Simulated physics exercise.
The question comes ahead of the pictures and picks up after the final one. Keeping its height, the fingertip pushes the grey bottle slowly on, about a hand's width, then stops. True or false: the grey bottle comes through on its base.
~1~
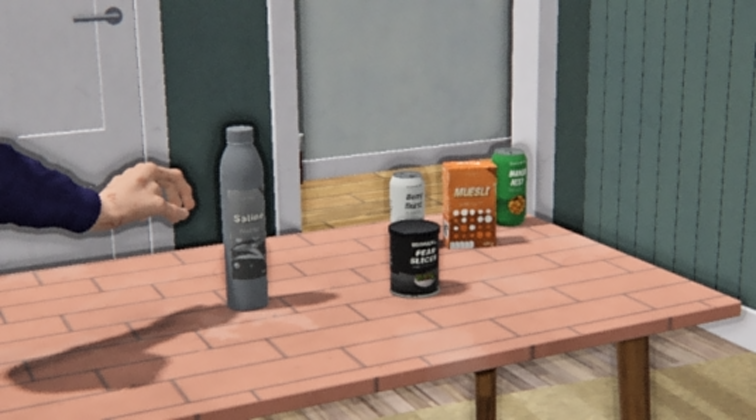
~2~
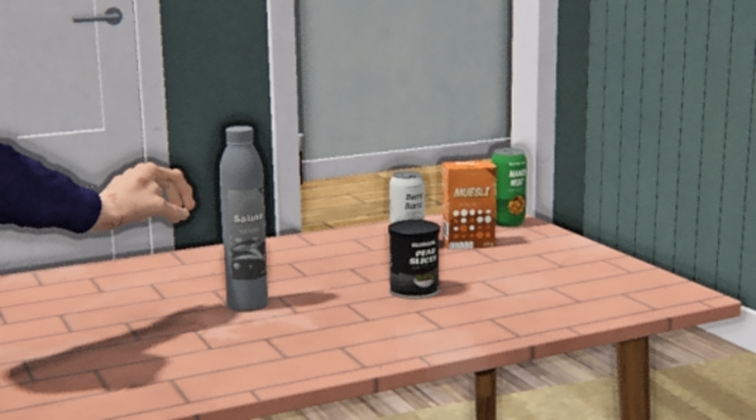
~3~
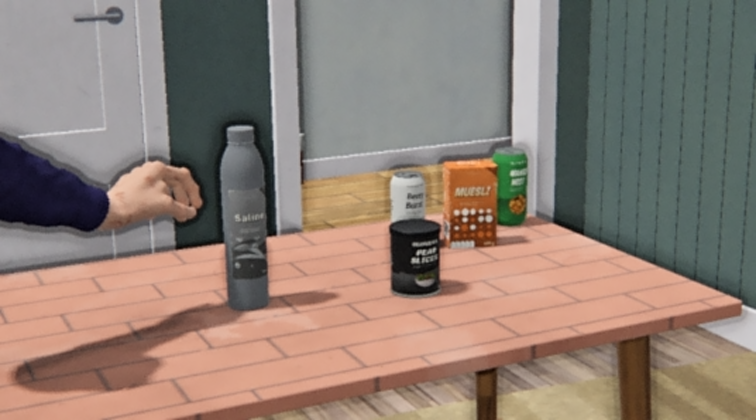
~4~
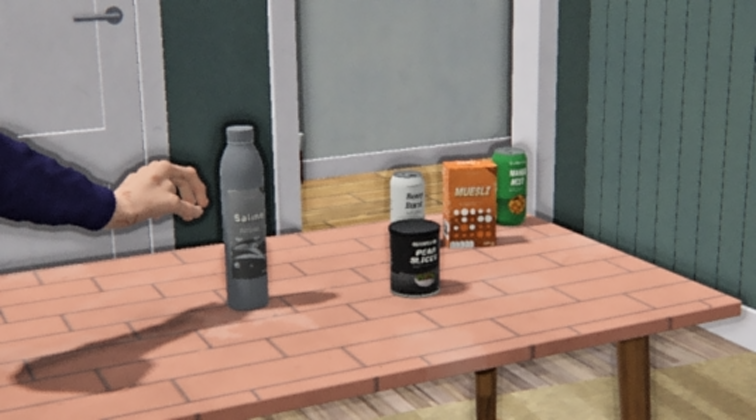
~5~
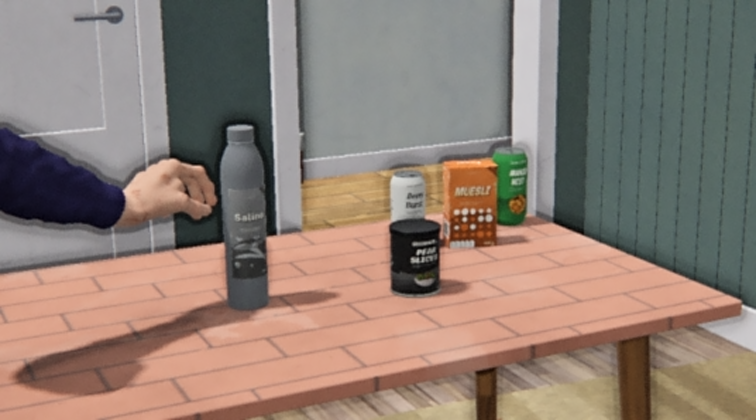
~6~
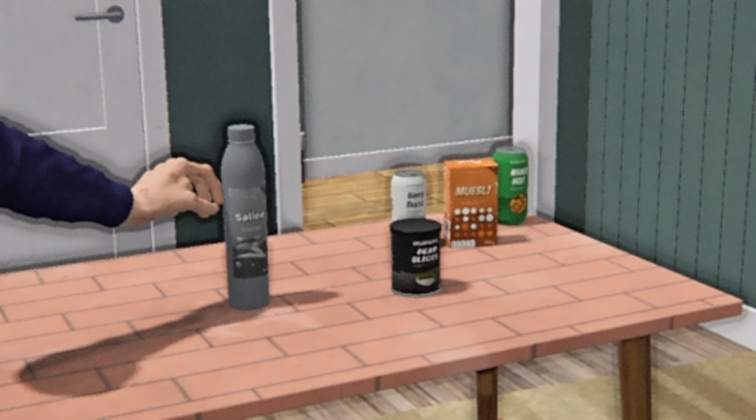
False.
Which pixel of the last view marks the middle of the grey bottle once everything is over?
The object ends up somewhere near (335, 257).
Then, 0.70 s on from there, grey bottle turned 53° from how it was put near (322, 225).
Then, 0.90 s on from there, grey bottle on its side near (349, 264).
In the end, toppled on the table, grey bottle. At the end, from the last picture's camera, grey bottle near (335, 257).
